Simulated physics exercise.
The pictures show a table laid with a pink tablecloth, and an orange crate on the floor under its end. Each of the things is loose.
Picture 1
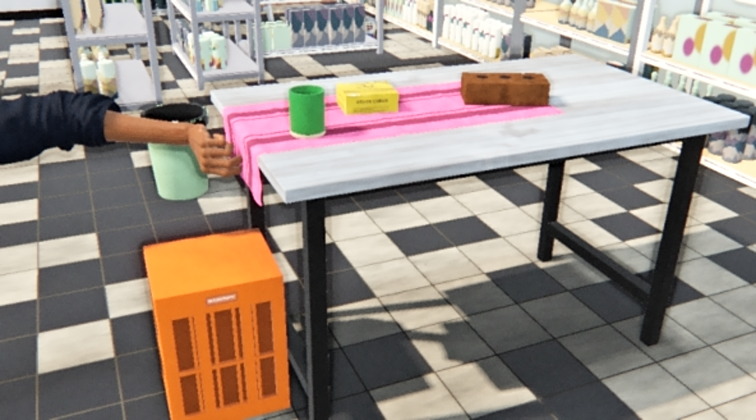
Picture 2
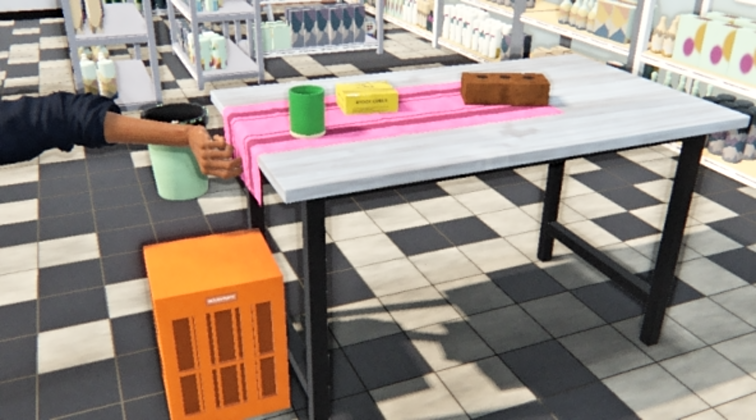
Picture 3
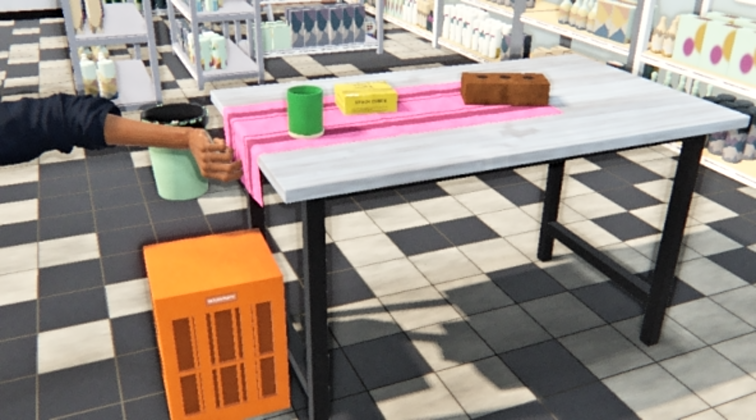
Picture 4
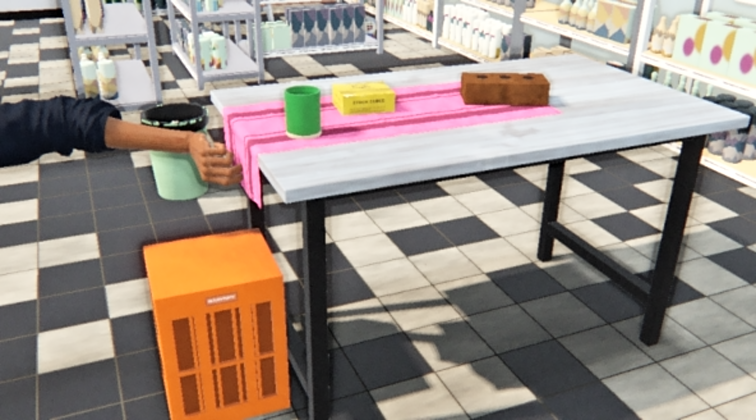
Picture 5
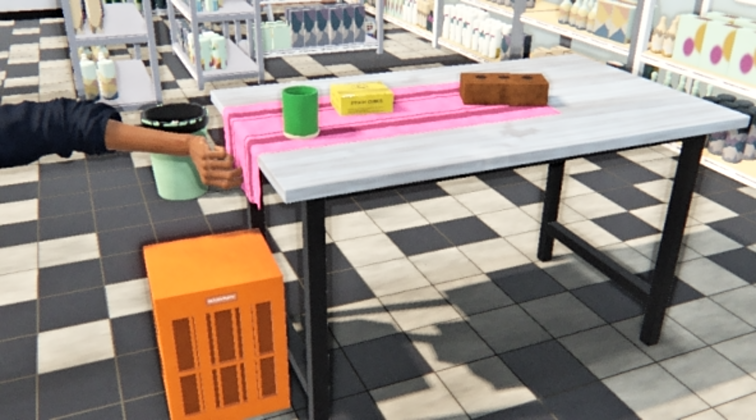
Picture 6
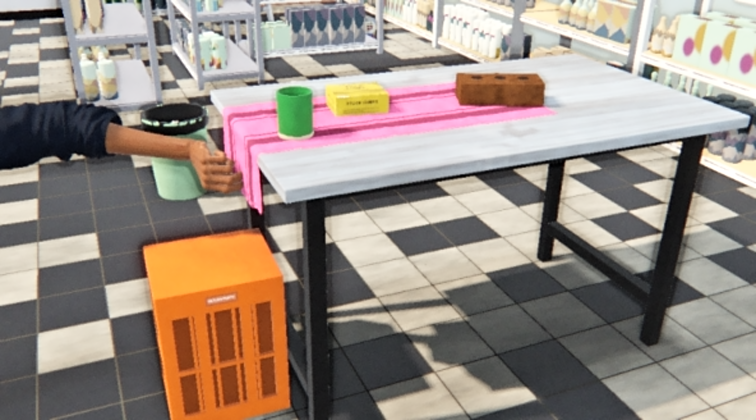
A hand gripped the hanging end of a pink cloth on a table and slowly drew it down a little, and the green mug, yellow packet and brown brick shifted slightly left with it.
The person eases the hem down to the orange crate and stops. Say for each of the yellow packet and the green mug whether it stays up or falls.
Yellow packet: Stays up; green mug: Falls.
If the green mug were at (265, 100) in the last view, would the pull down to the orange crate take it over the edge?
In that case it falls off.
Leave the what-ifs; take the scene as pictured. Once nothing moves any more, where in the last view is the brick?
(435, 97), about.
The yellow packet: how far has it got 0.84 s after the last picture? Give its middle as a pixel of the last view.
Around (292, 106).
Then, 0.40 s later than the last view, hem going down; packet carried along near (327, 102); mug carried along near (260, 118).
Then, 0.84 s later than the last view, hem on the crate; packet carried along near (292, 106); mug over the edge.
Finally, hem on the crate; packet carried along near (288, 107); mug over the edge. The yellow packet stays on the table and the green mug goes over the edge.
